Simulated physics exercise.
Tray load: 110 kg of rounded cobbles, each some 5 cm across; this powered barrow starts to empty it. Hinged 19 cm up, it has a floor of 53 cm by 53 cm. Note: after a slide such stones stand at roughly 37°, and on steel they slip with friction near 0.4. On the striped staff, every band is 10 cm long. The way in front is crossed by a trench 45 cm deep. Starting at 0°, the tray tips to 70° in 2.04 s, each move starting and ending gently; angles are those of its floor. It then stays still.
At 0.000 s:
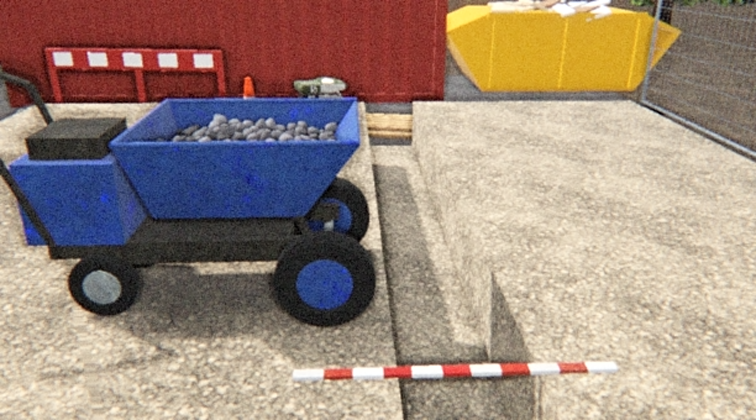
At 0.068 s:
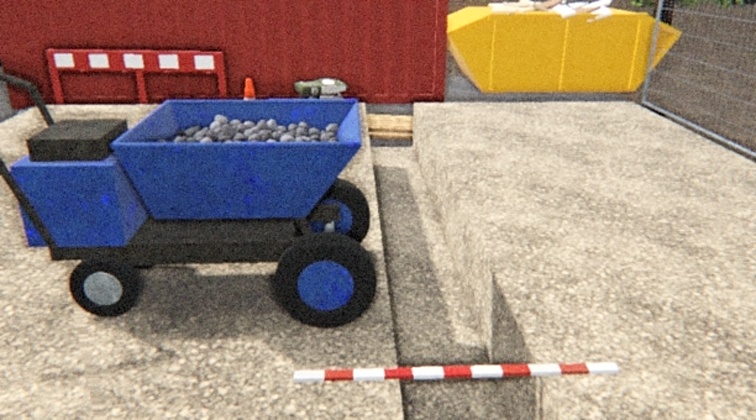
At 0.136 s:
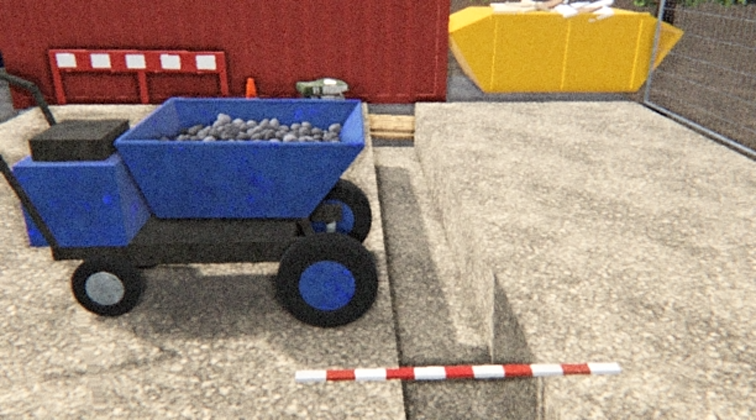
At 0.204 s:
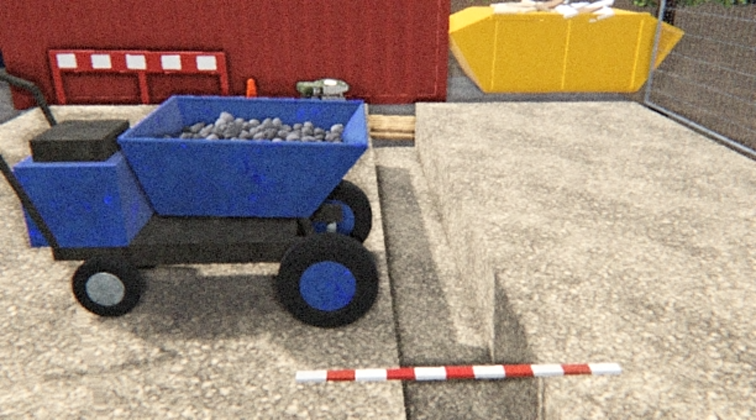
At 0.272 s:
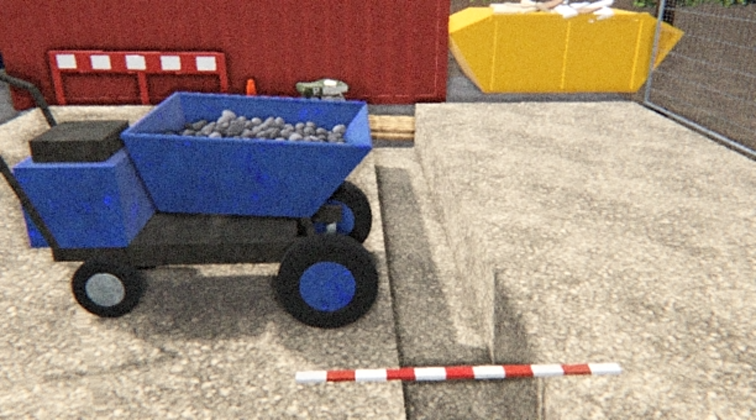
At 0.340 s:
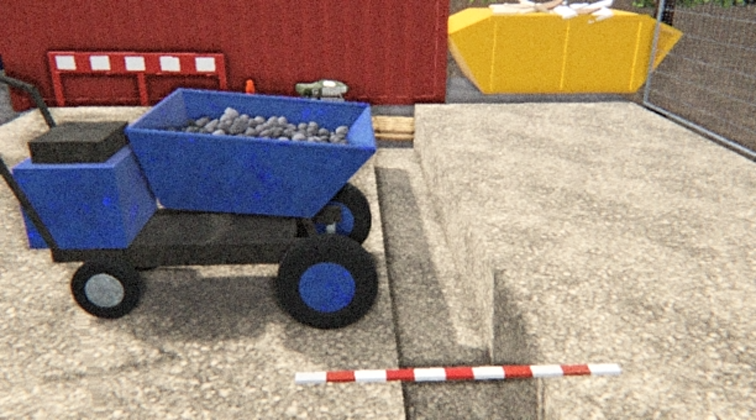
On a paved yard with a red container and a yellow skip behind, a blue powered barrow loaded with grey stones stands beside a trench, near a red-and-white striped staff. Its tray sits level at first, then slowly tilts a little, the left end rising while the wheels stay in place.
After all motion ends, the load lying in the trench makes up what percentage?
It makes up about 65 per cent.
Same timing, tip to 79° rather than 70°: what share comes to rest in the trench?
With that change, near 60 per cent.
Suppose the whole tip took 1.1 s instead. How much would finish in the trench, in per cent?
55 per cent.
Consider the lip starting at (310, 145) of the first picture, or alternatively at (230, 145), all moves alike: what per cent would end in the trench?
100 % and 95 %.
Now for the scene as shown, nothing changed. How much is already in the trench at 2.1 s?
Roughly 25 percent of the load.
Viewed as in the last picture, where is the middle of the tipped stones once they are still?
Somewhere near pixel (478, 352).
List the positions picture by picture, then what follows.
The first frame shows lip at (359, 144), floor tilted 0°, highest stones at (248, 132).
The second frame shows lip at (361, 145), floor tilted 0°, highest stones at (250, 133); the stones move at 0.1 m/s on average.
The third frame shows lip at (364, 145), floor tilted 1°, highest stones at (243, 132); the stones move at 0.1 m/s on average.
In the fourth frame, the tray is at 2°, its lip at (368, 146); the top of the load is at (238, 131); the stones move at 0.2 m/s on average.
The fifth frame shows lip at (371, 148), floor tilted 3°, highest stones at (232, 130); the stones move at 0.2 m/s on average.
The sixth frame shows lip at (376, 150), floor tilted 5°, highest stones at (228, 128); the stones move at 0.3 m/s on average.
After 1.5 s the floor is at 59°; 100 % in the tray; the foremost stones are at (458, 215).
After 2.1 s the floor is at 70°; 53 % in the tray, 23 % in the trench, 24 % past the trench; the foremost stones are at (587, 281).
After 2.5 s the floor is at 70°; 28 % in the tray, 37 % in the trench, 35 % past the trench; the foremost stones are at (633, 264).
After 4.4 s the floor is at 70°; 0 % in the tray, 65 % in the trench, 35 % past the trench; the foremost stones are at (665, 268).
